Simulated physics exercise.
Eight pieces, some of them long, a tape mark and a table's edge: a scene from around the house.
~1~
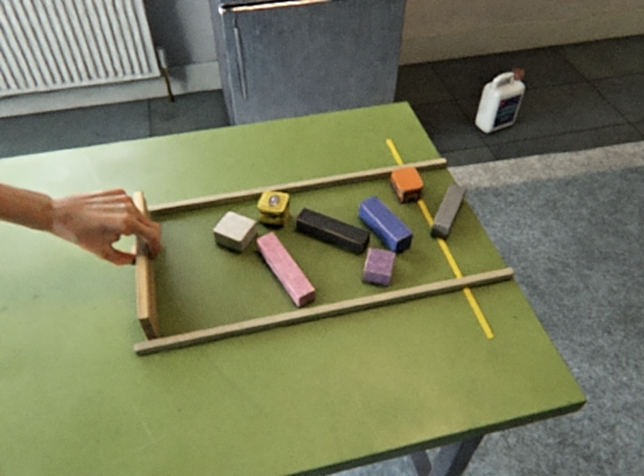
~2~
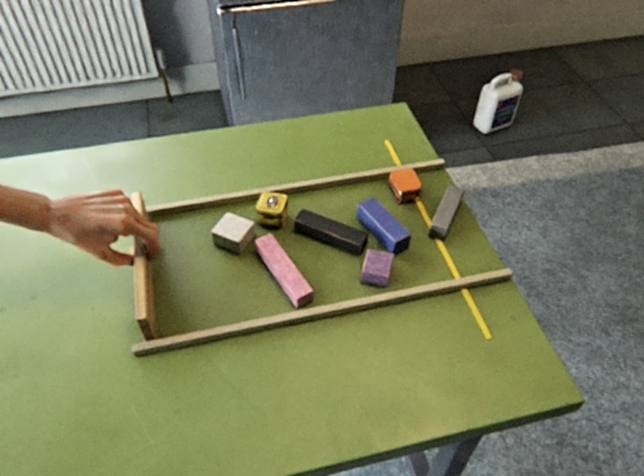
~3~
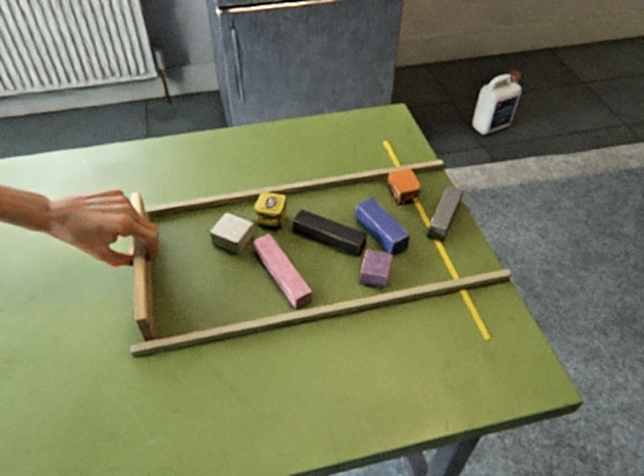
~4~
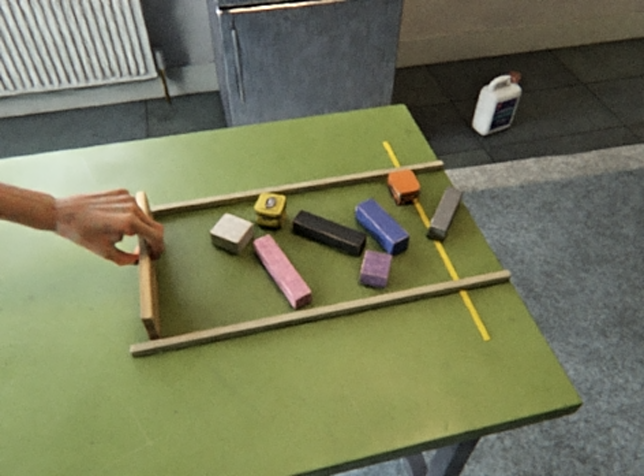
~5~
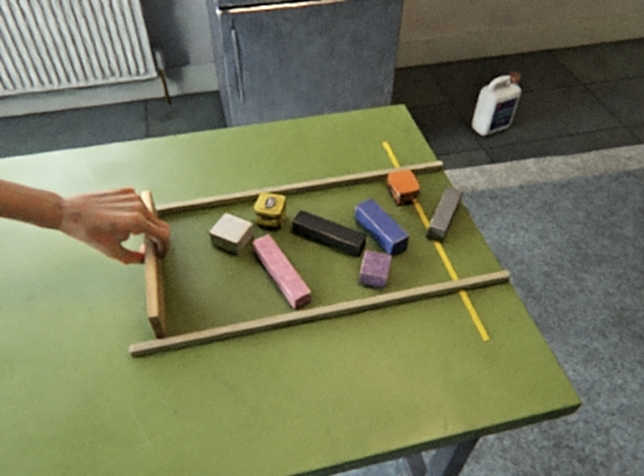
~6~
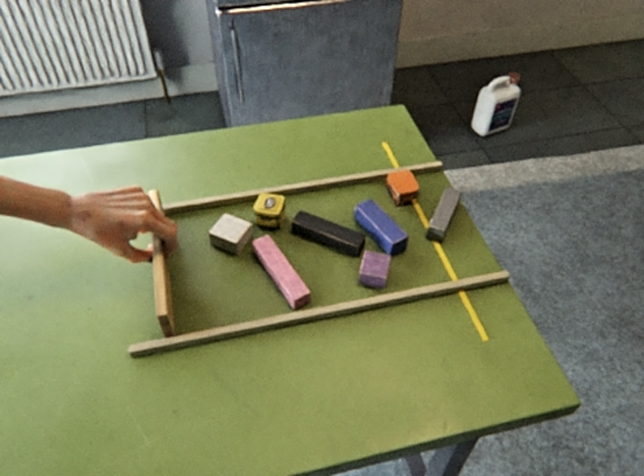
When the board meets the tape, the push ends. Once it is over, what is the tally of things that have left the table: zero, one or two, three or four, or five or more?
A tally of one or two.
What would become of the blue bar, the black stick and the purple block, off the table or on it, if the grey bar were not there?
The blue bar comes off; the black stick stays put; the purple block stays put.
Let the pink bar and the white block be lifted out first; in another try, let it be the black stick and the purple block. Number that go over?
The number is 1 for the first case and 1 for the second.
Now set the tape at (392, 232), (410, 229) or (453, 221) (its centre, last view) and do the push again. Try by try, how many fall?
Counts per try: 0; 1; 5.
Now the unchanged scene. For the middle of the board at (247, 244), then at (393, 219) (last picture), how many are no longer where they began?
In order, the tallies are 3 and 8.
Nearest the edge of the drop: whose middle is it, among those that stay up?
Foremost: The orange case.
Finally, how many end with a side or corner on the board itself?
The answer is 3.
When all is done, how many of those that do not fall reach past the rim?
The tally is 2.
A little later, none off yet; grey bar at rest near (444, 214); orange case at rest near (403, 188); blue bar at rest near (381, 227).
Next, none off yet; grey bar at rest near (444, 214); orange case at rest near (403, 188); blue bar shifted a little near (405, 224).
When it is over, the number that fall off is one or two; down, blue bar and grey bar.
